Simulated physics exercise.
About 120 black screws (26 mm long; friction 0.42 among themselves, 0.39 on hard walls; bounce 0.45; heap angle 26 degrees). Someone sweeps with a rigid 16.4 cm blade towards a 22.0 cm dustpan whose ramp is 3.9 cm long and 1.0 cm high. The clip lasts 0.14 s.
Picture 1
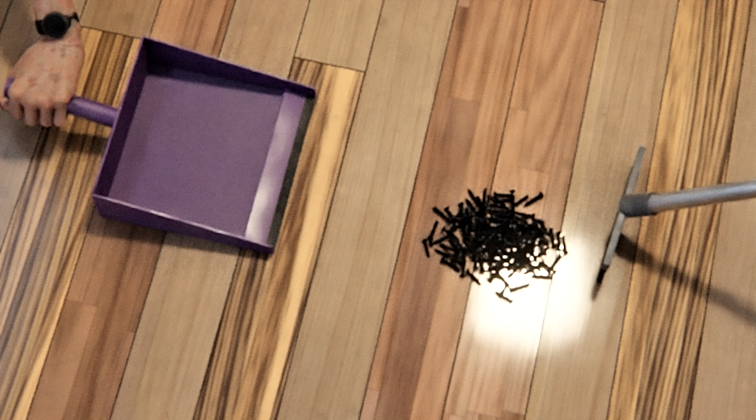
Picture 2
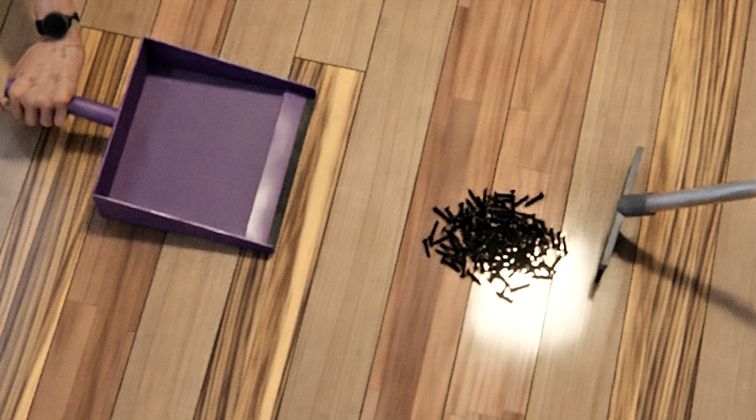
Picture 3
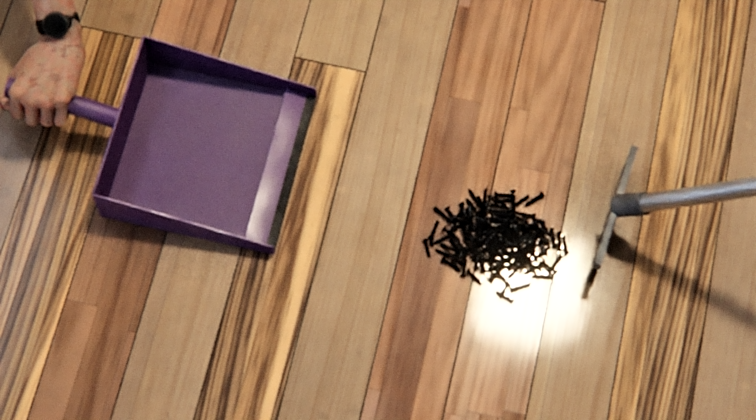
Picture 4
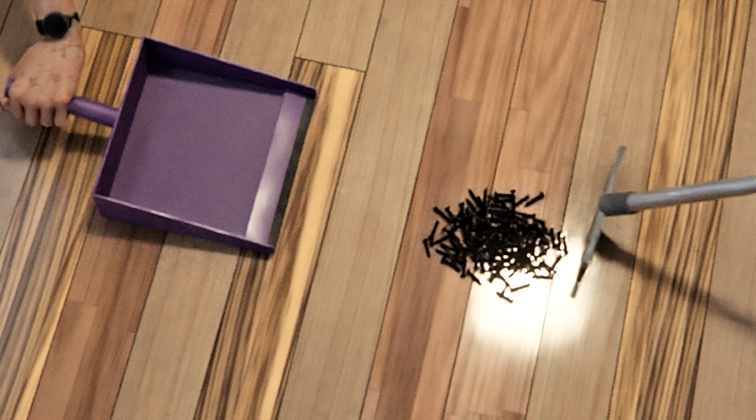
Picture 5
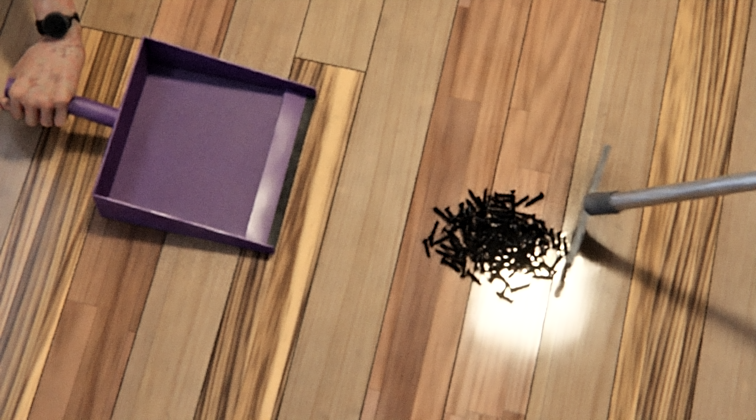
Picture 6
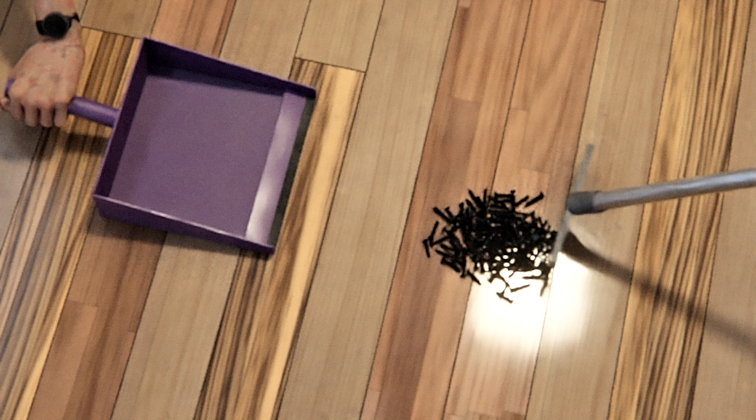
A gray-handled blade slides left across the wooden floor and nudges a pile of black screws.
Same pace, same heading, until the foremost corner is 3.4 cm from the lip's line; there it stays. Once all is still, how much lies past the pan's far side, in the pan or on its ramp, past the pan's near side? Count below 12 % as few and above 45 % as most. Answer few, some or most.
Far side few, pan some, near side some.
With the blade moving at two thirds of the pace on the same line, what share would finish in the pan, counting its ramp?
In that case some 20 per cent.
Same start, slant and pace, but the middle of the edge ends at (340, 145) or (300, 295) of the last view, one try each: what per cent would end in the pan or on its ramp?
Some 25 and 0 per cent.
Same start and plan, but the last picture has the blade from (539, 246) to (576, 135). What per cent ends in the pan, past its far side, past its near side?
Pan 30, far 0, near 5.
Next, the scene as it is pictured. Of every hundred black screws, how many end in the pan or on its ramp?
About 30 per cent.
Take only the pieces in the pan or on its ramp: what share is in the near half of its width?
Some 80 per cent.
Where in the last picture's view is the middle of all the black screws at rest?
Near (291, 215).
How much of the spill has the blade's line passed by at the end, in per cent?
Roughly 10 per cent.
Then, 0.20 s after the last picture, middle of the blade 19 cm from the lip; 0 % over the lip, far side 0 %, near side 5 %.
Then, 0.34 s after the last picture, middle of the blade 9 cm from the lip; 0 % over the lip, far side 0 %, near side 15 %.
Then, 0.60 s after the last picture, middle of the blade 4 cm from the lip; 30 % over the lip, far side 0 %, near side 20 %.
In the end, far side 0 %, pan 30 %, near side 20 %, in front of the lip or behind the blade 50 %.
